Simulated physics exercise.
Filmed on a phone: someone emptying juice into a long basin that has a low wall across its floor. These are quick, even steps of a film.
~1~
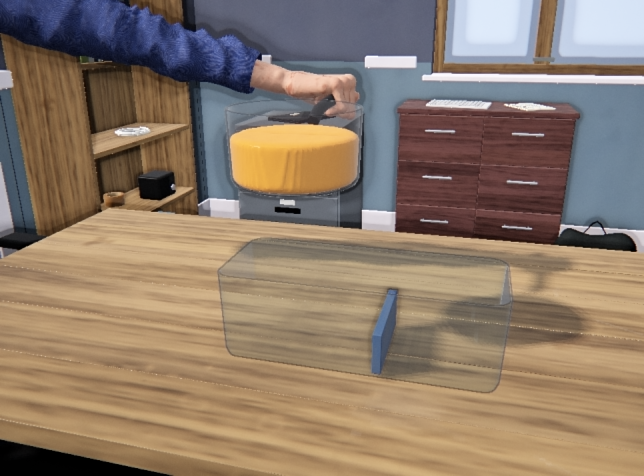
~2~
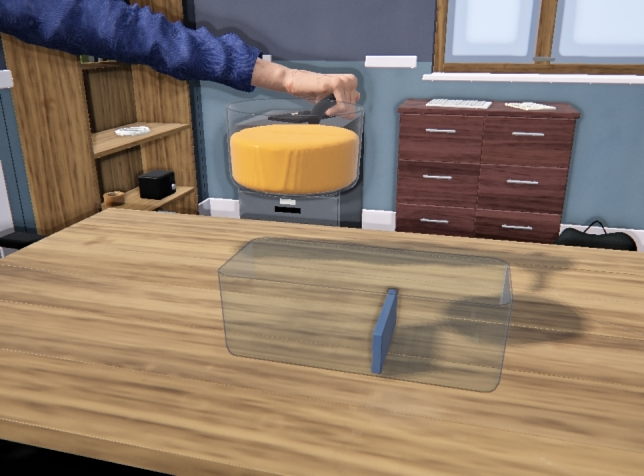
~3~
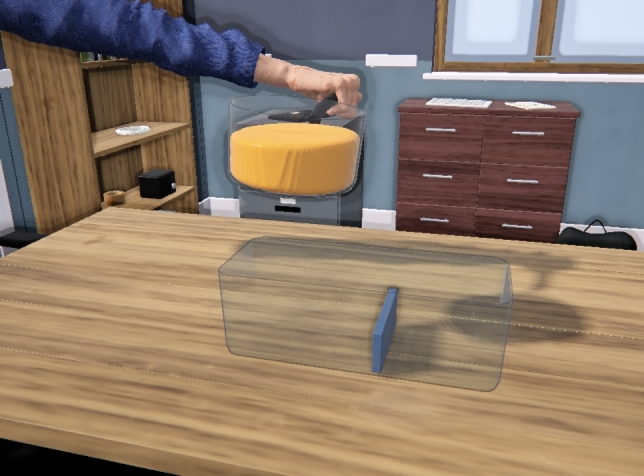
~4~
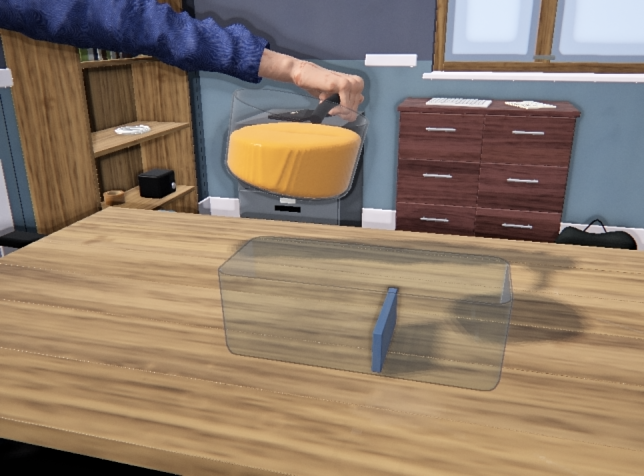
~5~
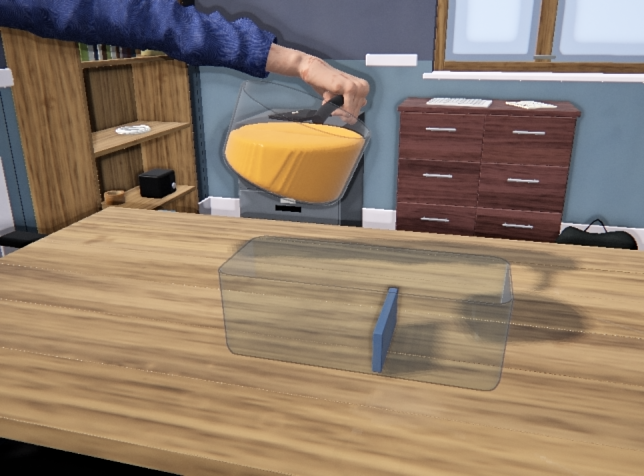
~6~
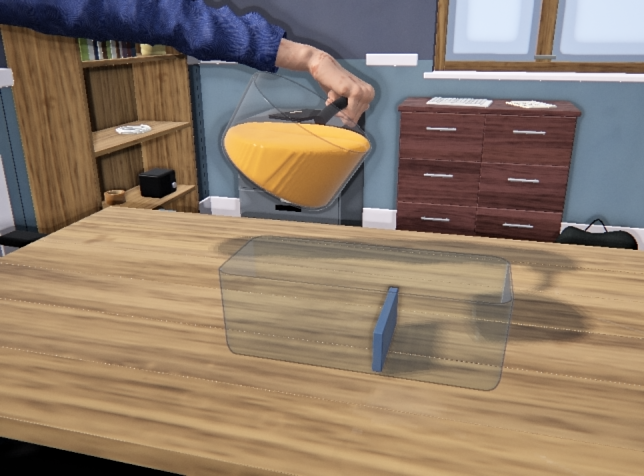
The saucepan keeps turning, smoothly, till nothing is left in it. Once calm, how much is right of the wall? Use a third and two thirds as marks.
The share right of the wall is from a third to two thirds.
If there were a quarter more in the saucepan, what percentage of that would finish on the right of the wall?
It comes to 55 per cent or so.
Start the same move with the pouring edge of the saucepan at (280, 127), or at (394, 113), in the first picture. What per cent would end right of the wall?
The first gives 10 %, the second 85 %.
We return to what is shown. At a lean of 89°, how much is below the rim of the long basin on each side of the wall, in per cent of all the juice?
The left part 0 per cent, the right part 20.
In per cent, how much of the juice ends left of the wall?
About 45 per cent.
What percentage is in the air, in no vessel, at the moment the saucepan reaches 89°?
Close to 40 per cent.
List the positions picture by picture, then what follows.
Tilt 0°; pouring edge (360, 111); surface from (237, 132) to (358, 137); the long basin's rim runs from (236, 256) to (510, 283); the wall's top is at (386, 312), in the first picture.
Tilt 1°; pouring edge (361, 112); surface from (238, 132) to (359, 138), in the second picture.
Tilt 6°; pouring edge (364, 117); surface from (238, 131) to (359, 137), in the third picture.
Tilt 13°; pouring edge (366, 126); surface from (238, 130) to (360, 139), in the fourth picture.
Tilt 22°; pouring edge (368, 138); surface from (237, 130) to (364, 140), in the fifth picture.
Tilt 33°; pouring edge (368, 152); surface from (233, 126) to (370, 145), in the sixth picture.
A moment on, the saucepan is tipped on its side and 40 per cent is still to pour, 1 is left of the wall and 20 right of it.
Next, the saucepan is tipped right over and 10 per cent is still to pour, 21 is left of the wall and 58 right of it.
Then the saucepan is tipped right over and 1 per cent is still to pour, 42 is left of the wall and 54 right of it.
Later the saucepan is tipped right over and 0 per cent is still to pour, 46 is left of the wall and 53 right of it.
In the end 46 per cent lies left of the wall, 53 right of it and 1 outside.
